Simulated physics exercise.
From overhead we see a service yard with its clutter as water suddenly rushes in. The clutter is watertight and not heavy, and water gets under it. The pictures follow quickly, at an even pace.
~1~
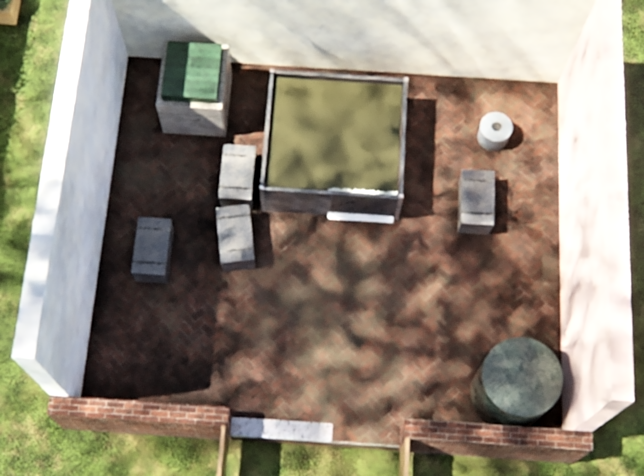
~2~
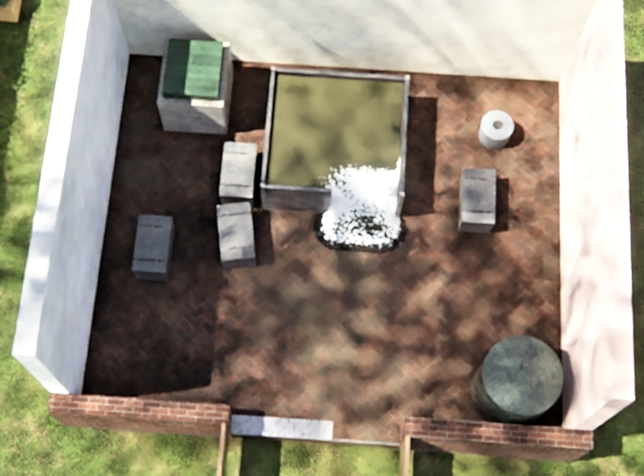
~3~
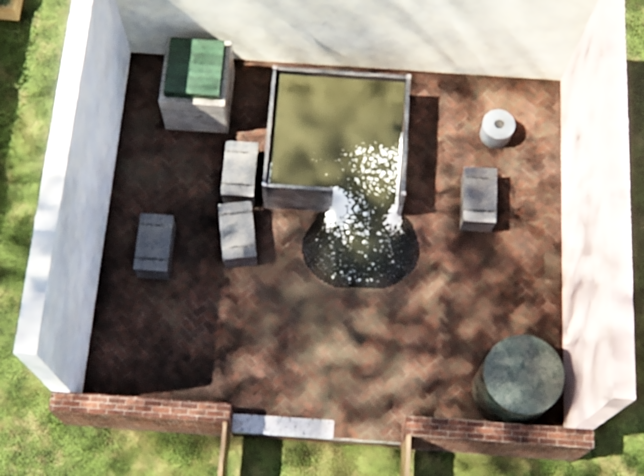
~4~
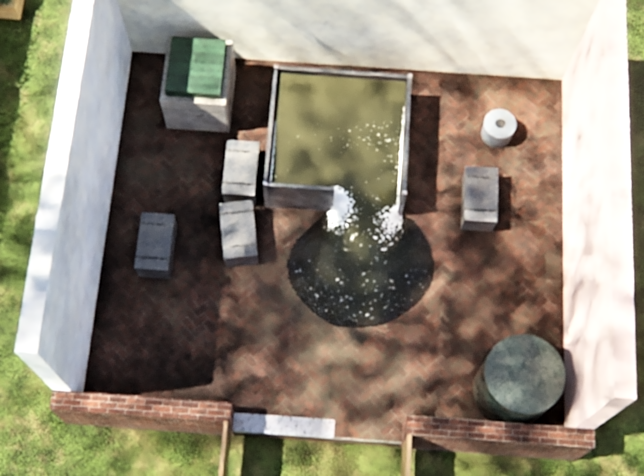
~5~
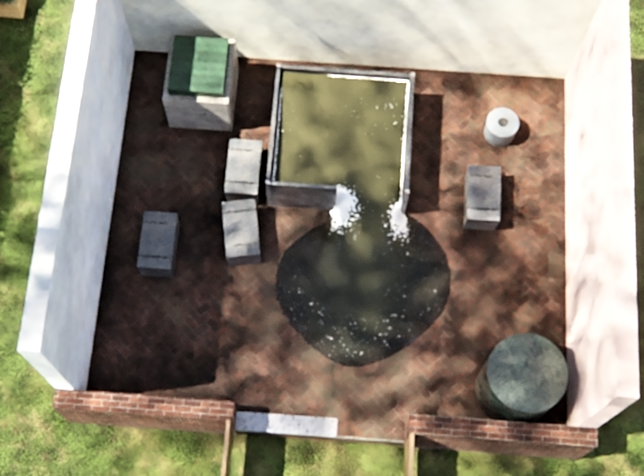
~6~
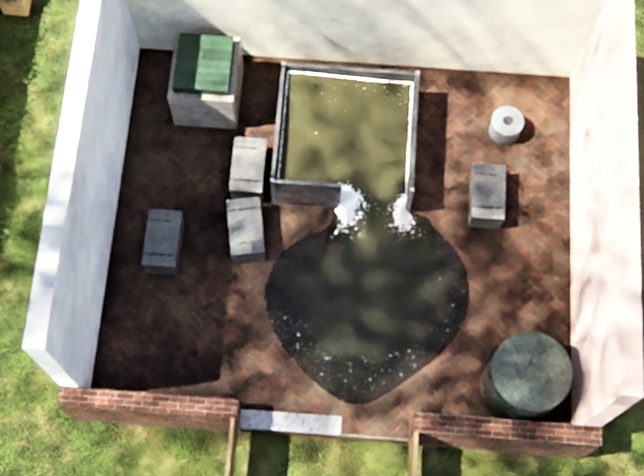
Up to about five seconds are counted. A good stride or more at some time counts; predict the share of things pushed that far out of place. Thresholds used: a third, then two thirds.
It is a small minority below a third.
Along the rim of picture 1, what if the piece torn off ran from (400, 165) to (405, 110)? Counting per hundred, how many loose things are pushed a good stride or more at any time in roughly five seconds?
Near 40 %.
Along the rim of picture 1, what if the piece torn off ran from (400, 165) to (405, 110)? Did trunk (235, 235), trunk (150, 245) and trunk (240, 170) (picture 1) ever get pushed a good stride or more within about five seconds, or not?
Taking them one at a time, the first not displaced that far, the second not displaced that far and the third not displaced that far.
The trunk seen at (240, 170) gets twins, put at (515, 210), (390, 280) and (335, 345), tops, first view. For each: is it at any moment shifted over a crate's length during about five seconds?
So, in order, the copies go nowhere much, a long way, a long way.
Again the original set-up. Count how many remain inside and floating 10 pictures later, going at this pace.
0 in all.
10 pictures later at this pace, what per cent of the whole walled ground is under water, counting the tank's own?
Roughly 45 in a hundred.
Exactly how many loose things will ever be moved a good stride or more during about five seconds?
The total is 0.
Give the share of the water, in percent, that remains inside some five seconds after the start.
Looks like about 66 per cent of the water.
A moment on, 0 of 5 are well off their spots; 0 afloat.
Next, 0 of 5 are well off their spots; 0 afloat.
Later, 0 of 5 are well off their spots; 0 afloat.
In the end, 0 of 5 are well off their spots, and 0 have been at some point; 0 afloat.
